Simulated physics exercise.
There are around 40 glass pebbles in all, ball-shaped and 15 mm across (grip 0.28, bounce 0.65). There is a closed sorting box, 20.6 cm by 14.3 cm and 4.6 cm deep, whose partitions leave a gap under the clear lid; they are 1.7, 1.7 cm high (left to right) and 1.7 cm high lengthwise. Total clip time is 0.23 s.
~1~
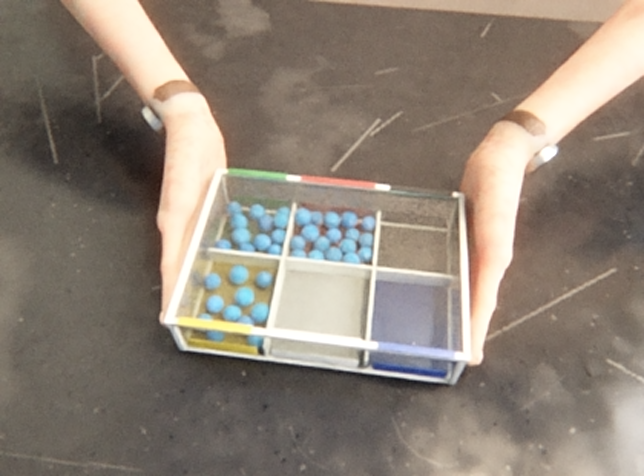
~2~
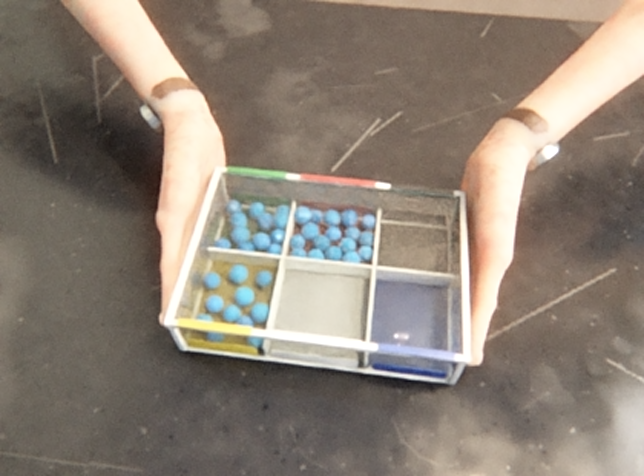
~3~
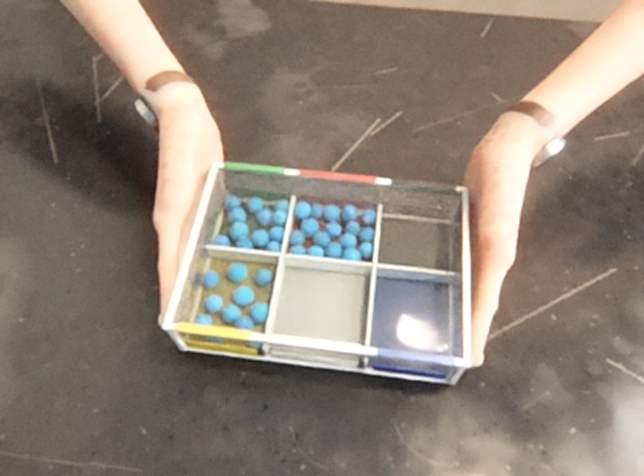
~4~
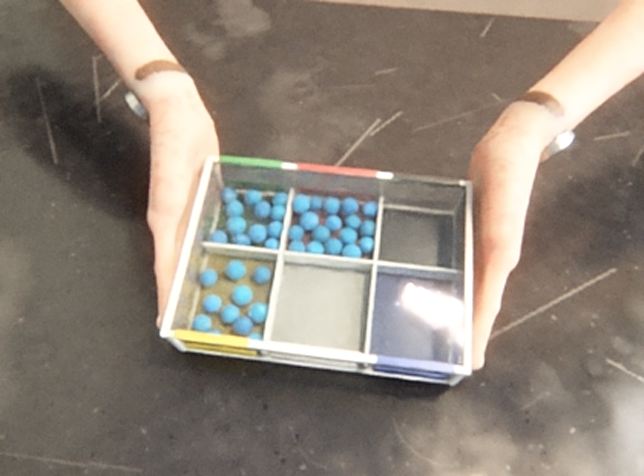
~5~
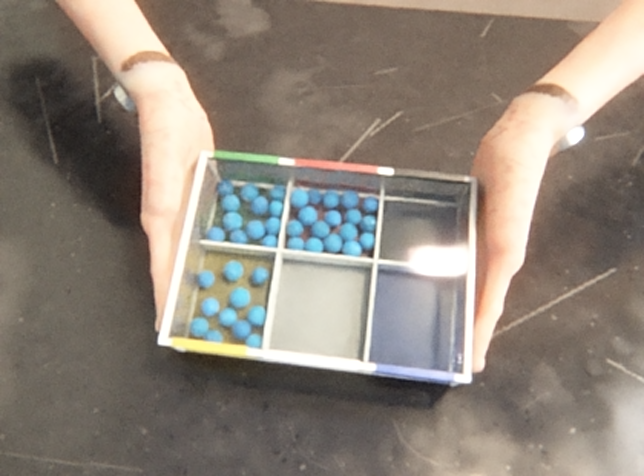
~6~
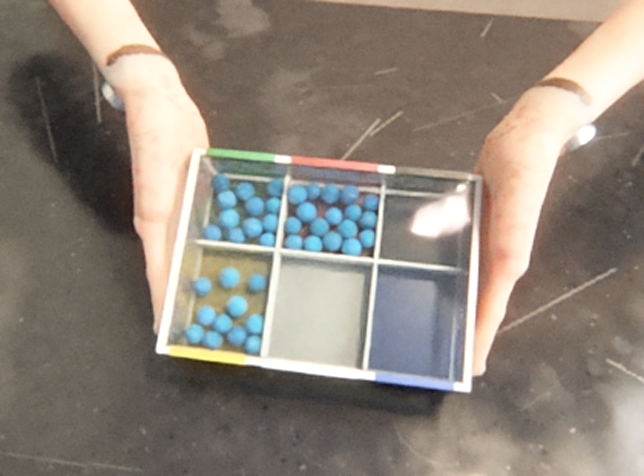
At first, two hands hold a clear-lidded sorting box nearly level above a dark, scratched surface, with blue balls in its green, red and yellow compartments. The hands then gradually tilt the box toward the viewer, and a bright reflection slides up its right side while the balls shift only slightly.
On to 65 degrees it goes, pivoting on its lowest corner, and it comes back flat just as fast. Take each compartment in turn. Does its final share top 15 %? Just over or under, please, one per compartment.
Red: Over, blue: Under, green: Over, yellow: Over, white: Under, black: Under.
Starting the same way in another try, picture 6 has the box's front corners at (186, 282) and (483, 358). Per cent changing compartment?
About 0 %.
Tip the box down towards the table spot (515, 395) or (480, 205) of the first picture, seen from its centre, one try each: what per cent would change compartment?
Approximately 10 percent, then 0 percent.
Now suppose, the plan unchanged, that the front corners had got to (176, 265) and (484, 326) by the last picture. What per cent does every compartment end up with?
It comes out as red at 40 percent, blue at 0 percent, green at 30 percent, yellow at 30 percent, white at 0 percent and black at 5 percent.
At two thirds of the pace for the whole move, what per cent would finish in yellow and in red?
I'd expect yellow at 30 percent and red at 40 percent.
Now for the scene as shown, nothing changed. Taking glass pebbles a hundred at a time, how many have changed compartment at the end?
Estimate: Some 5 %.
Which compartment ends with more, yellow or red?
I'd say the red side has more in it.
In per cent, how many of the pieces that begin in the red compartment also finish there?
That comes out at about 90 percent.
Then, 0.43 s after the last picture, tilt 62 degrees; red 40 %, green 30 %, yellow 30 %.
Then, 0.71 s after the last picture, tilt 25 degrees; red 40 %, green 30 %, yellow 30 %, white 5 %.
Then, 1.10 s after the last picture, tilt 0 degrees; red 40 %, green 30 %, yellow 30 %, white 5 %.
In the end, red 40 %, blue 0 %, green 30 %, yellow 30 %, white 5 %, black 0 %.
